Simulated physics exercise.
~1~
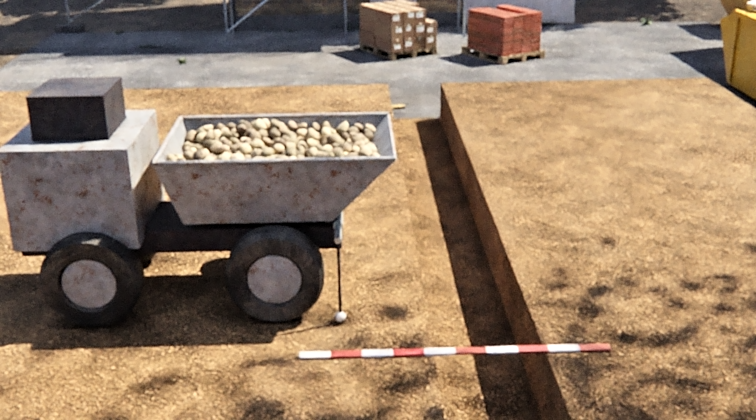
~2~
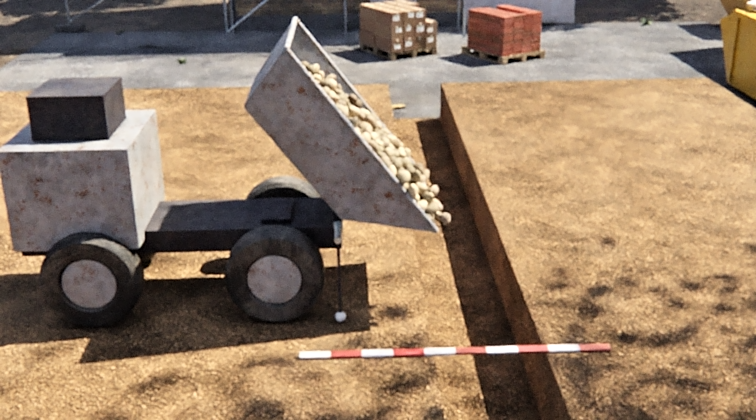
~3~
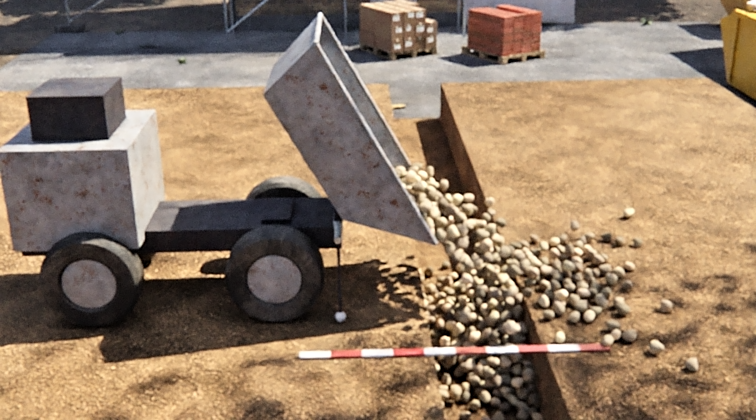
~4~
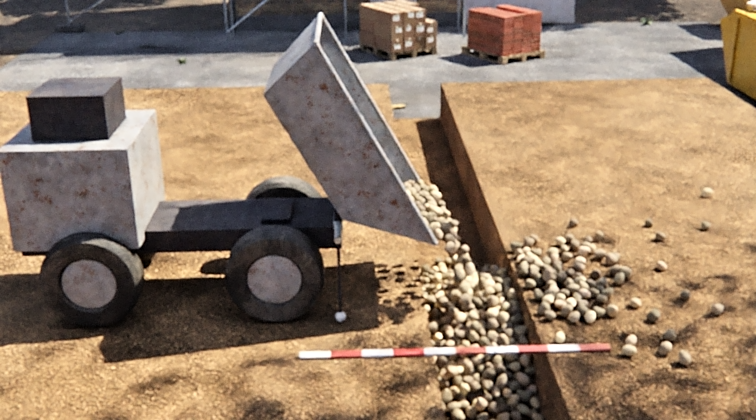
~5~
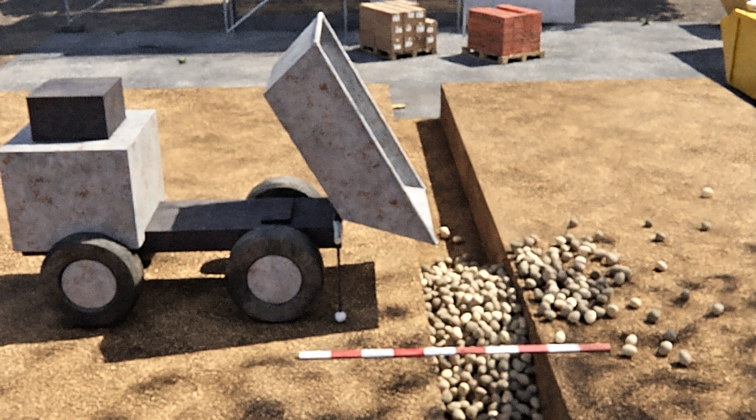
A grey, blocky dumper with dark wheels stands on brown, sandy ground at the left, seen from slightly above and from the side, its open body heaped with pale, rounded stones. A trench runs beside it, a red and white striped pole lies across the trench, and stacked blocks on pallets stand behind. The body tips up steeply towards the right, and the stones slide to its lower edge. They pour out into the trench, some scattering over the ground beyond. The last ones drop, leaving the raised body empty, most stones in the trench and a smaller patch on the far side.
